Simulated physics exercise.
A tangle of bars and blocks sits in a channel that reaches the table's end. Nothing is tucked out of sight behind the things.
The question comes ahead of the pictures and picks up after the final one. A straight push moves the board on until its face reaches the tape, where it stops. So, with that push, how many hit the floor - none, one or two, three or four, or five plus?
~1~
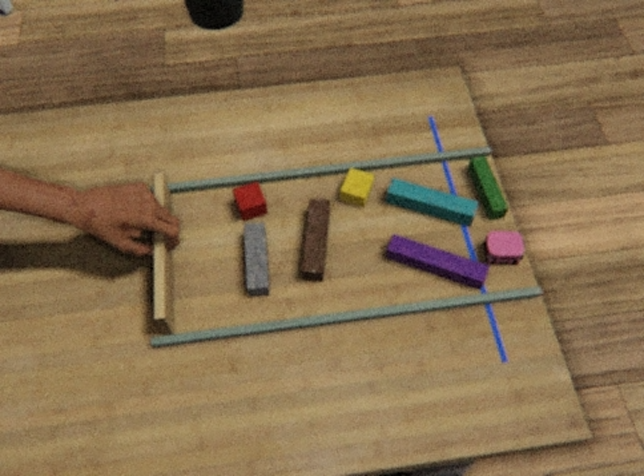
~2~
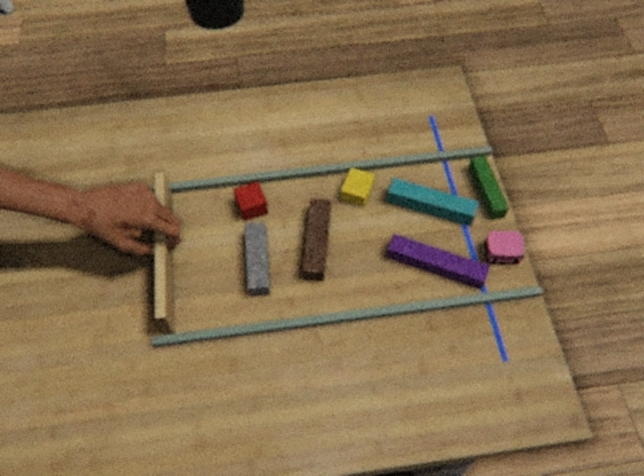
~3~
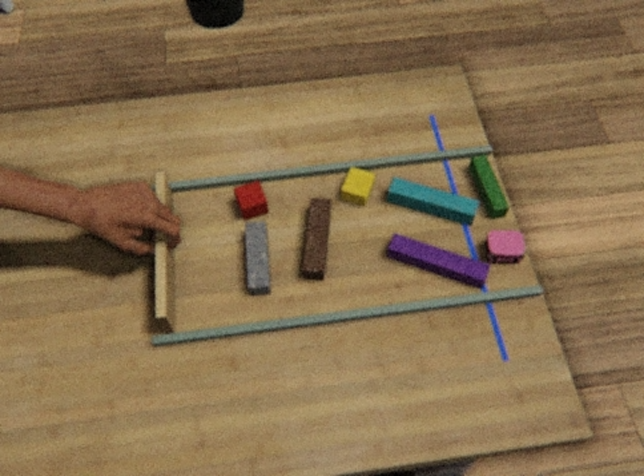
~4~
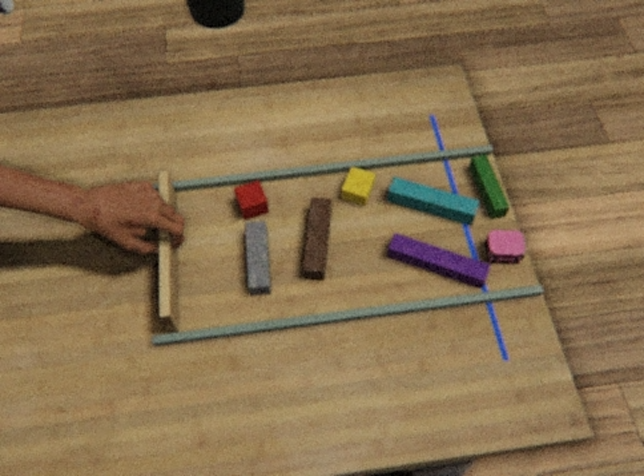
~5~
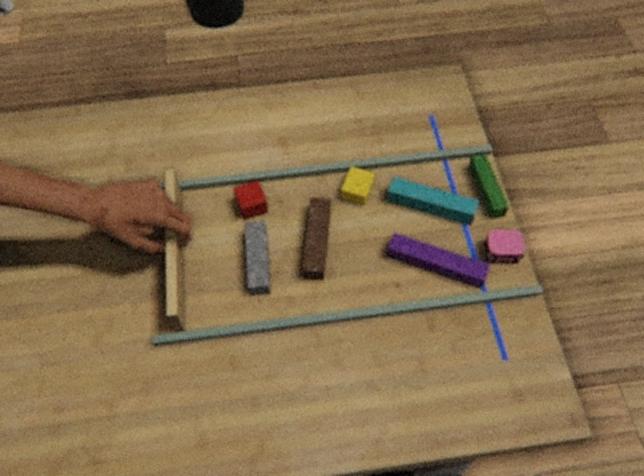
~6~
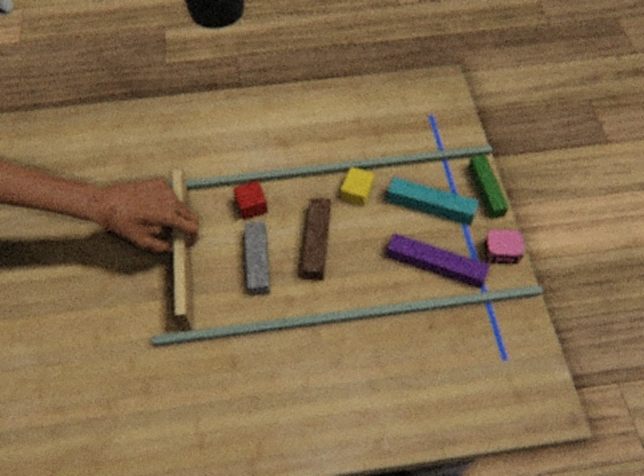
Pieces that go over the edge: Either three or four.
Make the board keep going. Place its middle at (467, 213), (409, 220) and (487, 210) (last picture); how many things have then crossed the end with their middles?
Past-the-end tally - position 1: 4, position 2: 0, position 3: 6.
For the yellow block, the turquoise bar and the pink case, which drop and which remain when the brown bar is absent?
Yellow block: Is still there; turquoise bar: Is gone; pink case: Is gone.
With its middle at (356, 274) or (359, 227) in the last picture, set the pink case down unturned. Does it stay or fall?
First spot: It remains in place; second spot: It comes off.
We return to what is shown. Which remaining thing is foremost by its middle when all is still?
Yellow block.
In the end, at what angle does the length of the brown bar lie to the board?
It is near 5° out of line.
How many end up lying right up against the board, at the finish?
Tally at the end: 2.
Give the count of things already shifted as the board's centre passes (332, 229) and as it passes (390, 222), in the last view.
I count 4 first and 8 after.
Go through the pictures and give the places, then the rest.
In the first frame, green bar (487, 188); pink case (503, 249); turquoise bar (431, 202); board (163, 251); tape (463, 225).
In the second frame, pink case (504, 249); board (164, 251).
In the third frame, turquoise bar (432, 201); yellow block (358, 187).
In the fourth frame, green bar (489, 186); brown bar (318, 238).
In the fifth frame, pink case (504, 248); red block (251, 200).
In the sixth frame, green bar (488, 186); pink case (503, 248); turquoise bar (432, 201); board (182, 247); tape (464, 224).
Soon after, none off yet; green bar at rest near (488, 186); pink case at rest near (503, 248); turquoise bar at rest near (432, 201).
Then, none off yet; green bar moving near (493, 186); pink case at rest near (504, 247); turquoise bar moved a little near (457, 203).
By the end, the number that fall off is three or four; fallen, purple bar, turquoise bar, pink case and green bar.
